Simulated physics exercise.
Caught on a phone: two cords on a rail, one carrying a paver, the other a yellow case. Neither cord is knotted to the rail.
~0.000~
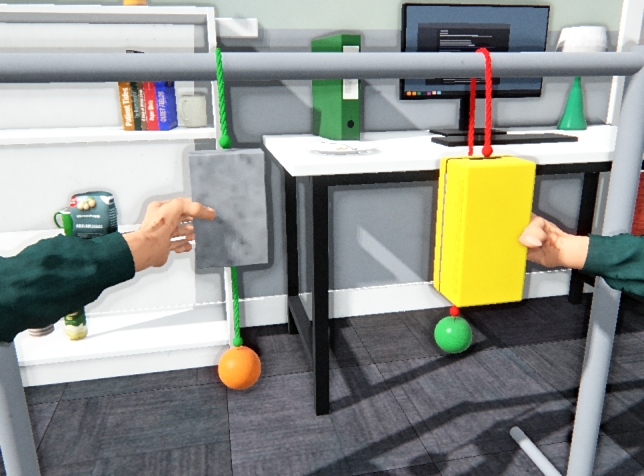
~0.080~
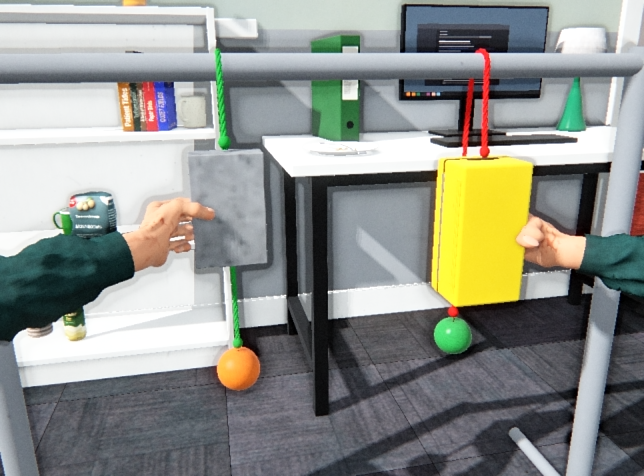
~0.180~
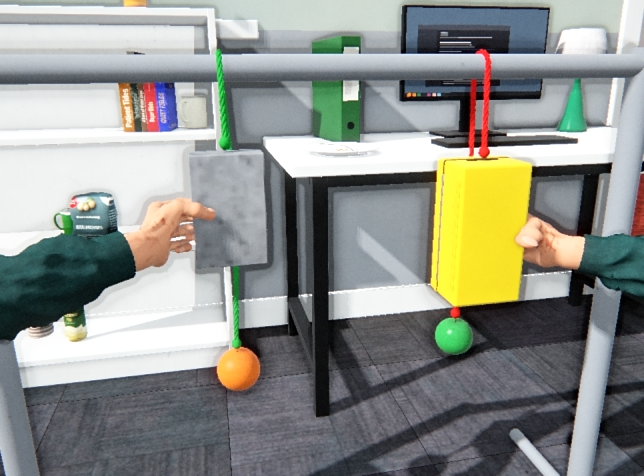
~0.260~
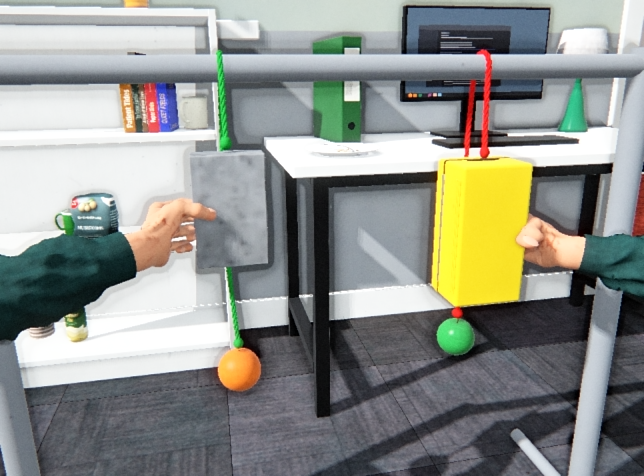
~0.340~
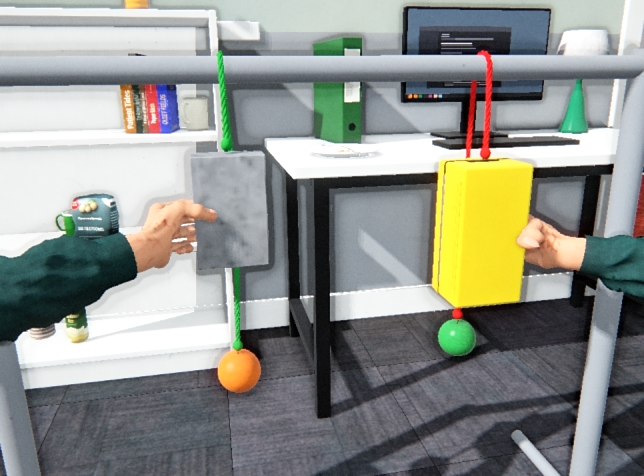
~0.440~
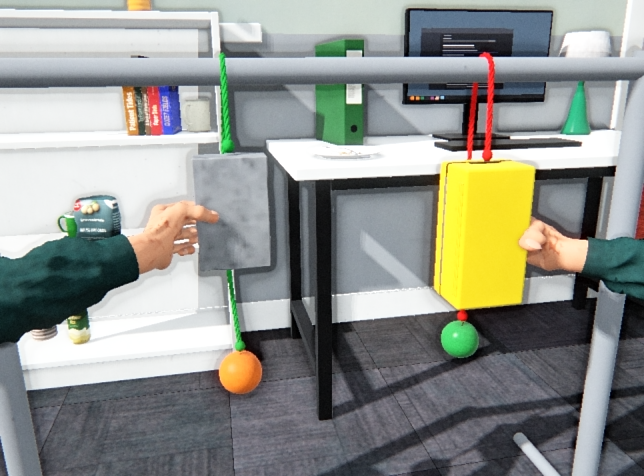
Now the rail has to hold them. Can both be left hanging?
As it turns out, the paver drops, the yellow case pulls its rope through.
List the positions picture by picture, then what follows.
The first picture shows paver (229, 208); yellow case (481, 229); left orange (240, 368); right apple (453, 335).
The second picture shows paver (228, 209); yellow case (479, 230).
The third picture shows paver (229, 209); yellow case (478, 230).
The fourth picture shows paver (230, 209); yellow case (479, 230).
The fifth picture shows paver (230, 210); yellow case (479, 231).
The sixth picture shows paver (232, 211); yellow case (481, 233); left cord only laid over the rail; right cord only laid over the rail.
Around 0.76 s, paver dropping near (236, 286); yellow case dropping near (473, 327).
Around 1.04 s, paver dropping near (247, 467); yellow case on the floor.
Around 1.34 s, paver on the floor; yellow case on the floor.
Finally, paver on the floor; yellow case on the floor. The paver pulls its rope through and the yellow case runs down to the floor.
